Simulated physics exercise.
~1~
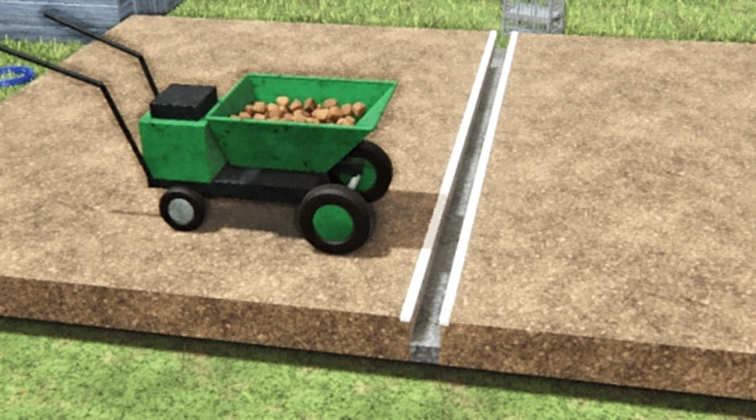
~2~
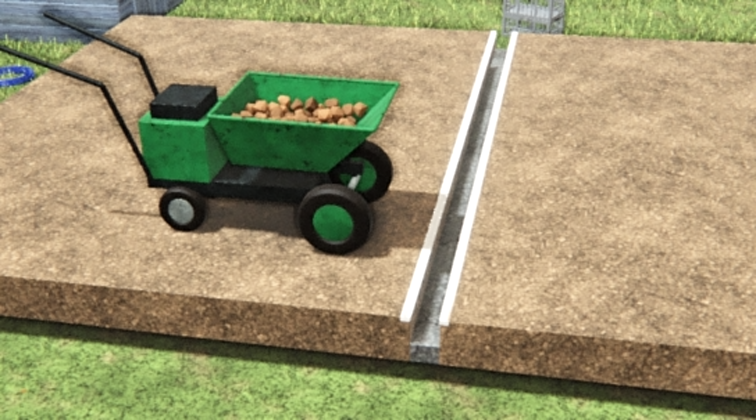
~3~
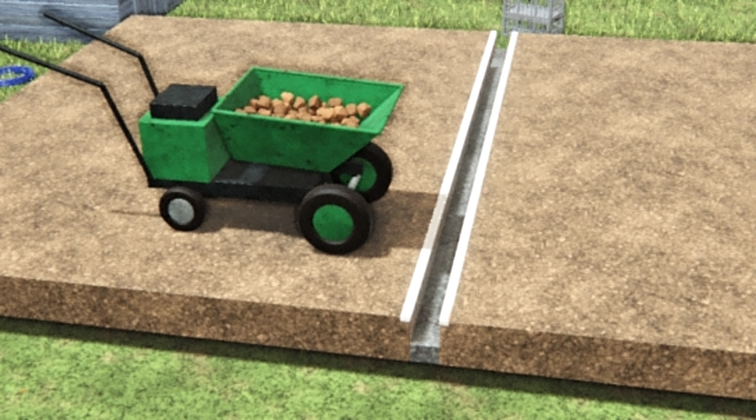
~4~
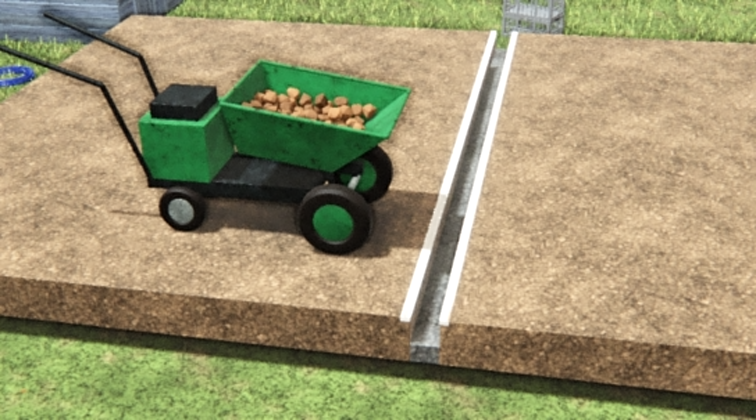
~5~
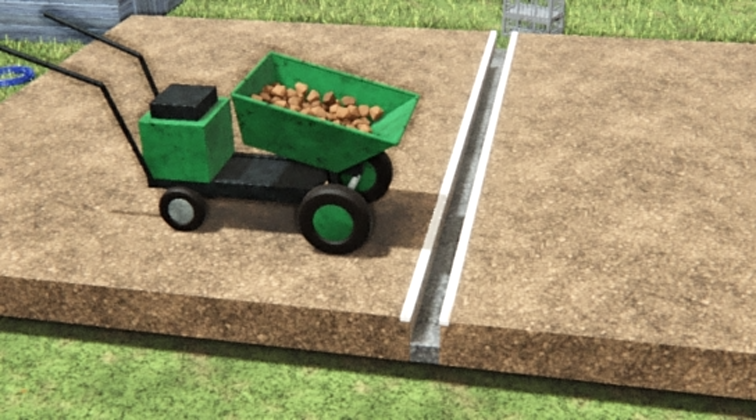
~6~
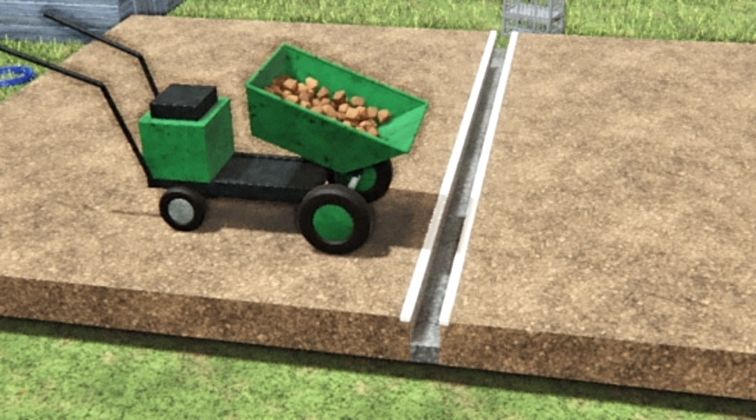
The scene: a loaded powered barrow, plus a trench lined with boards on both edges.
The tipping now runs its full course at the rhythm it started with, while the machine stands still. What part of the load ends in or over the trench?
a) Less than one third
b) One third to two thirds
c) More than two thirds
Option a: Less than one third.
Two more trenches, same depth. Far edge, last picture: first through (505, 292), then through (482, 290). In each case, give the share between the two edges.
You'd get 100 in a hundred the first time and 70 in a hundred the second.
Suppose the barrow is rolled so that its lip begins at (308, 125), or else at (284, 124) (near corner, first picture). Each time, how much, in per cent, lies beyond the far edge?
The first spot yields roughly 10 percent, the second roughly 0 percent.
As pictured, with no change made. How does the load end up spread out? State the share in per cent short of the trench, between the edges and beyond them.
I get 0 % short, 15 % between and 75 % beyond.
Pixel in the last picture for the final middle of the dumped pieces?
Roughly at (497, 232), give or take.
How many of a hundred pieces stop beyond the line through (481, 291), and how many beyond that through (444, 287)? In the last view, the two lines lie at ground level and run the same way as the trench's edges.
In turn 50 and 80 in a hundred.
Shortly afterwards, skip tipped steeply; the whole lot in the skip.
Next, skip tipped right over; near two thirds in the skip; only a few in or heaped over the trench; near a quarter beyond it.
Some moments later, skip tipped right over; a little in the skip; a little in or heaped over the trench; the bulk beyond it.
In the end, skip tipped right over; a little in the skip; a little in or heaped over the trench; the bulk beyond it.
